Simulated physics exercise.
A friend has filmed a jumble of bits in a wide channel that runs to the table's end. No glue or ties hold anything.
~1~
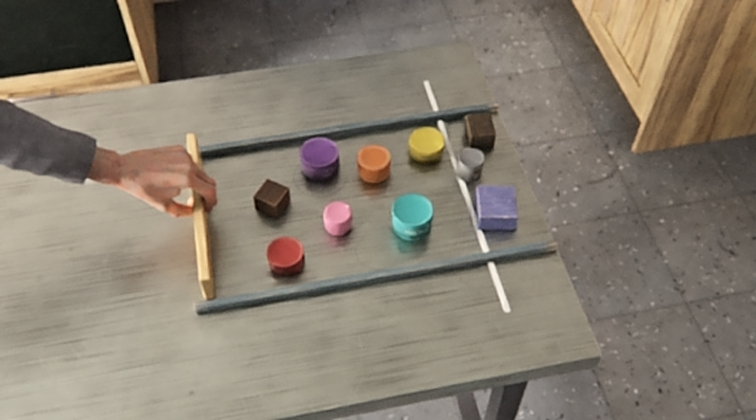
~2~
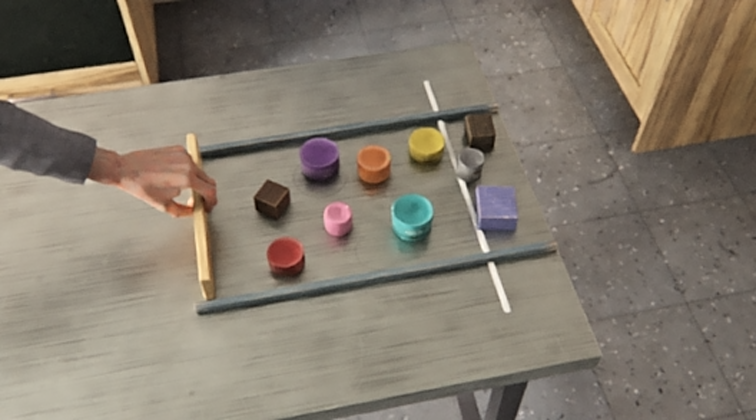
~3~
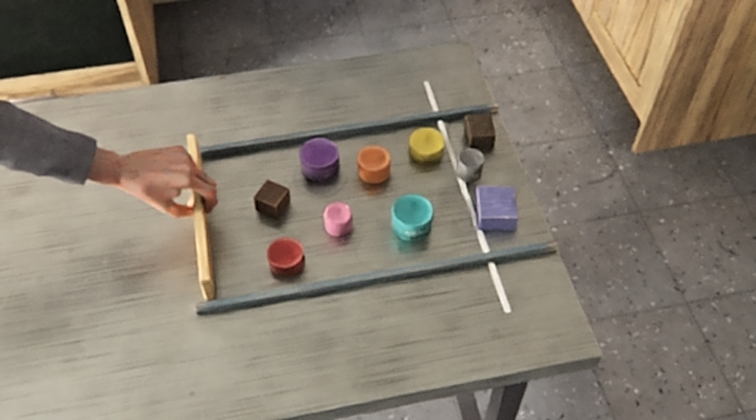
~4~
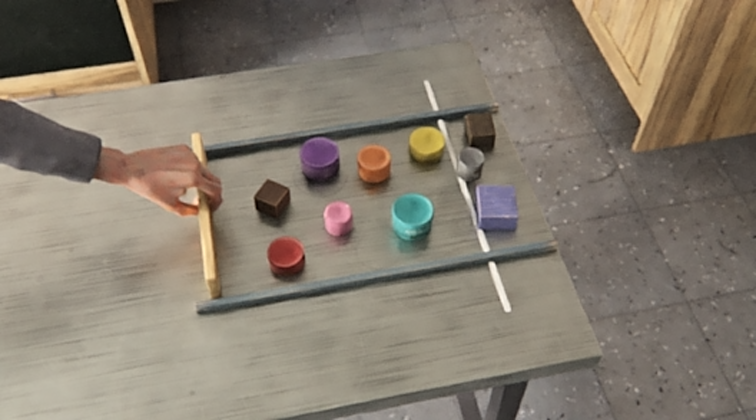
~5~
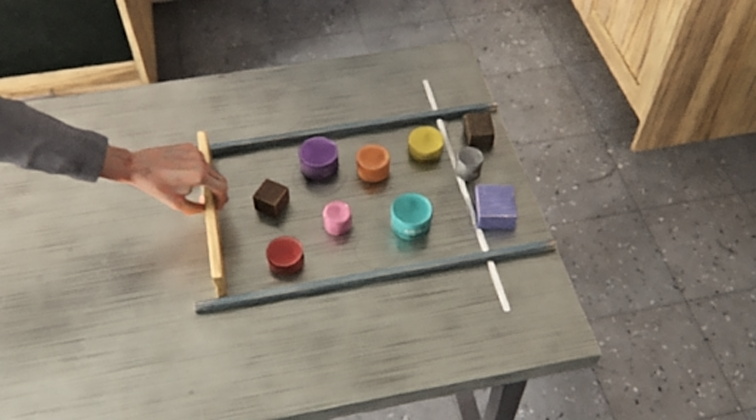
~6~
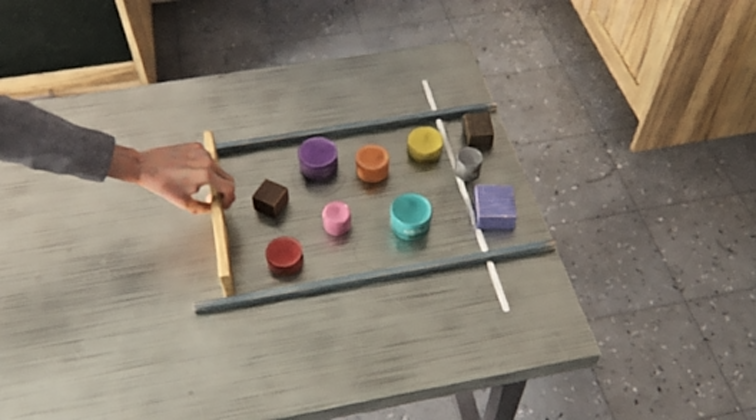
A grey wooden tabletop beside pale wood cabinets on a grey tiled floor is seen from above at an angle. Between two dark rails lie purple, orange, yellow, teal, pink, red and grey tubs and a dark brown block, with another dark block and a blue-violet block beyond a white strip at right. A hand at left slides an upright wooden board slightly rightward, while the objects and view stay practically still.
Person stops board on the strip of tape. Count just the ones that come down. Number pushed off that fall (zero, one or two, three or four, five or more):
Drops: A single one or a pair.
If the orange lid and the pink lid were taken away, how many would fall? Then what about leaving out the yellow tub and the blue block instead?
The count is 1 in the first case and 0 in the second.
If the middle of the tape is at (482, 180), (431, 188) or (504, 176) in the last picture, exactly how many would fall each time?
4, 0, 6.
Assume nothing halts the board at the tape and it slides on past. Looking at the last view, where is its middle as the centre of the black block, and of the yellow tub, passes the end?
Middle: Roughly (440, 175); roughly (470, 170).
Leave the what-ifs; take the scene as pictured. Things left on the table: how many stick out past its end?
That comes to 3 of them.
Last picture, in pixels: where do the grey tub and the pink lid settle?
Going in order, first (523, 164) and next (477, 184).
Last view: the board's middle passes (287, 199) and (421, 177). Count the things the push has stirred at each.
At the first spot 2, then 10.
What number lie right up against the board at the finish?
Result: 4 in all.
A little later, none off yet; black block at rest near (479, 130); blue block at rest near (495, 207); grey tub at rest near (468, 164).
Next, none off yet; black block shifted a little near (495, 126); blue block shifted a little near (517, 207); grey tub shifted about its own width near (492, 164).
When it is over, the number that fall off is one or two; down, black block.
